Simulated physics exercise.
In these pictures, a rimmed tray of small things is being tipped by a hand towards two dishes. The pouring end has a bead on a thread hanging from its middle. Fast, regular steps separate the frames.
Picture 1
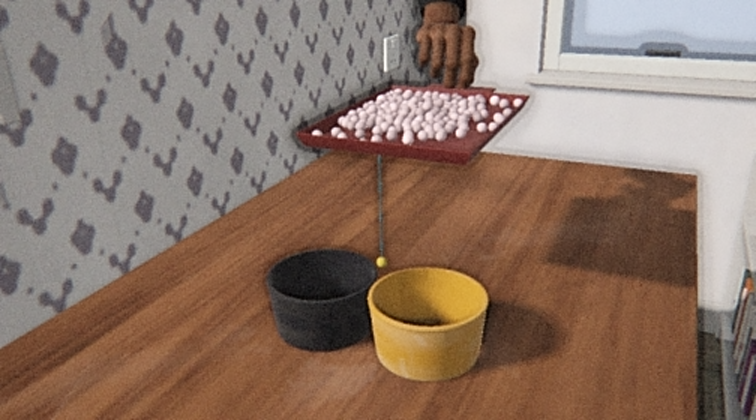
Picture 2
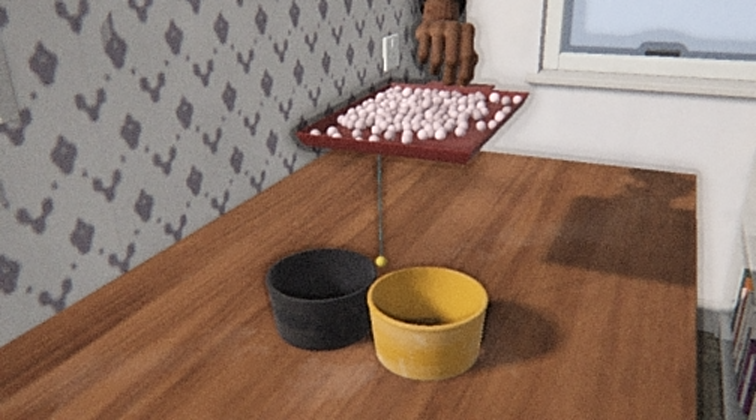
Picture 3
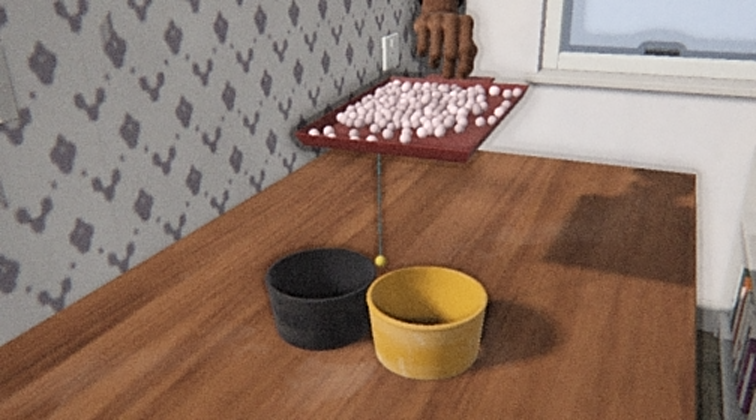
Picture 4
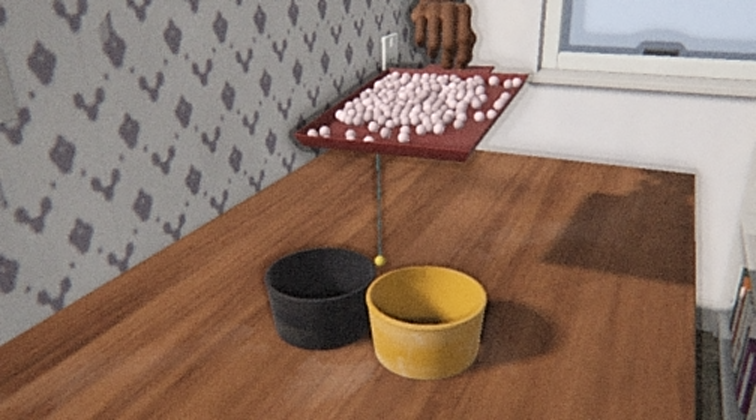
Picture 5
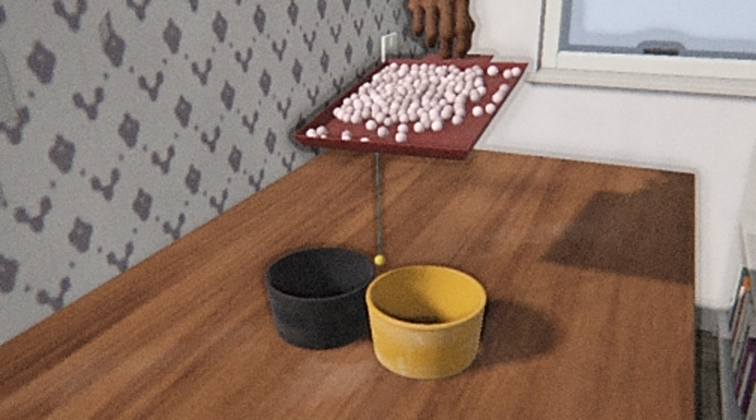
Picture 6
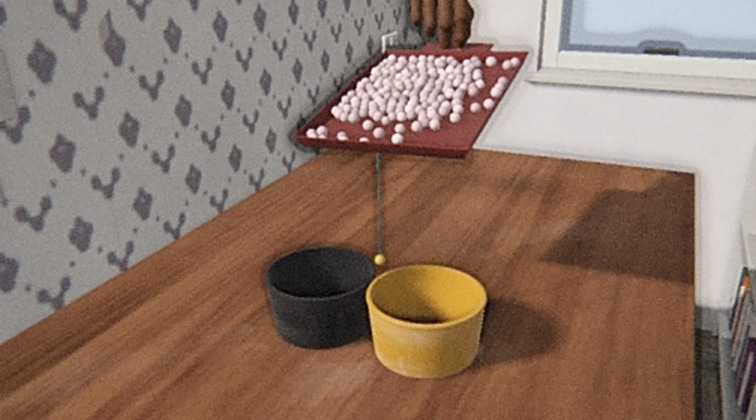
The clip shows a hand gradually raising the far side of a dark red tray of small pale pink balls above a black dish and a yellow dish, while the balls shift slightly and a hanging yellow bead stays nearly still.
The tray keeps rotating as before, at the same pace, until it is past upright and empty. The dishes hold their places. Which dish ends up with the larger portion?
I'd say most of it lands in the left one, honestly.
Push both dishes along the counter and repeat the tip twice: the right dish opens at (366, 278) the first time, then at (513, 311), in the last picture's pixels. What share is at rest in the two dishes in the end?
70 per cent, then 40 per cent.
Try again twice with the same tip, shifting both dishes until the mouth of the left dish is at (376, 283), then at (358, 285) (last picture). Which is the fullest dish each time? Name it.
Results - the dish on the left side first, the dish on the left side second.
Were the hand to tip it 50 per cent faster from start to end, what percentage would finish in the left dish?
I'd expect close to 50 per cent.
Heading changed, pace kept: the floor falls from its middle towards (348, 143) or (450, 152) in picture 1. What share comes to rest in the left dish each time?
The first try gives close to 80 per cent, the second close to 0 per cent.
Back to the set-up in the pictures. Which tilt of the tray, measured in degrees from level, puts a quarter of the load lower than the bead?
About 50 degrees.
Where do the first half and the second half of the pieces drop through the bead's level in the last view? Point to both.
About (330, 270), and after that about (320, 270).
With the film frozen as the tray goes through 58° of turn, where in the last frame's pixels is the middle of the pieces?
I'd mark it close to (341, 168).
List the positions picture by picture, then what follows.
Corners of the pouring end at (304, 132) and (466, 150), level; middle of the load at (416, 112), sugar pearls; left dish at (296, 321); right dish at (406, 348); bead on its thread at (382, 262), in the first frame.
Corners of the pouring end at (304, 132) and (466, 150), level; middle of the load at (415, 110), in the second frame.
Corners of the pouring end at (303, 132) and (465, 149), tipped barely, lowest at the left corner; middle of the load at (415, 106), a stray few on the move, in the third frame.
Corners of the pouring end at (302, 133) and (464, 148), tipped a little, lowest at the left corner; middle of the load at (413, 100), a small part on the move, in the fourth frame.
Corners of the pouring end at (301, 133) and (463, 147), tipped a little, lowest at the left corner; middle of the load at (412, 94), a small part on the move, in the fifth frame.
Corners of the pouring end at (301, 134) and (463, 146), tipped a little, lowest at the left corner; middle of the load at (410, 88), about two thirds on the move; left dish at (294, 319); right dish at (404, 346), in the sixth frame.
Soon, tray tipped steeply; about half on the tray; a small part in the right dish; about a quarter in the left dish; a small part outside both; about a quarter in the air.
A while on, tray tipped right over; about a quarter in the right dish; about two thirds in the left dish; about a quarter outside both.
Towards the end, tray tipped past a quarter turn; about a quarter in the right dish; about two thirds in the left dish; about a quarter outside both.
Finally, tray tipped past a quarter turn; about a quarter in the right dish; about two thirds in the left dish; about a quarter outside both.
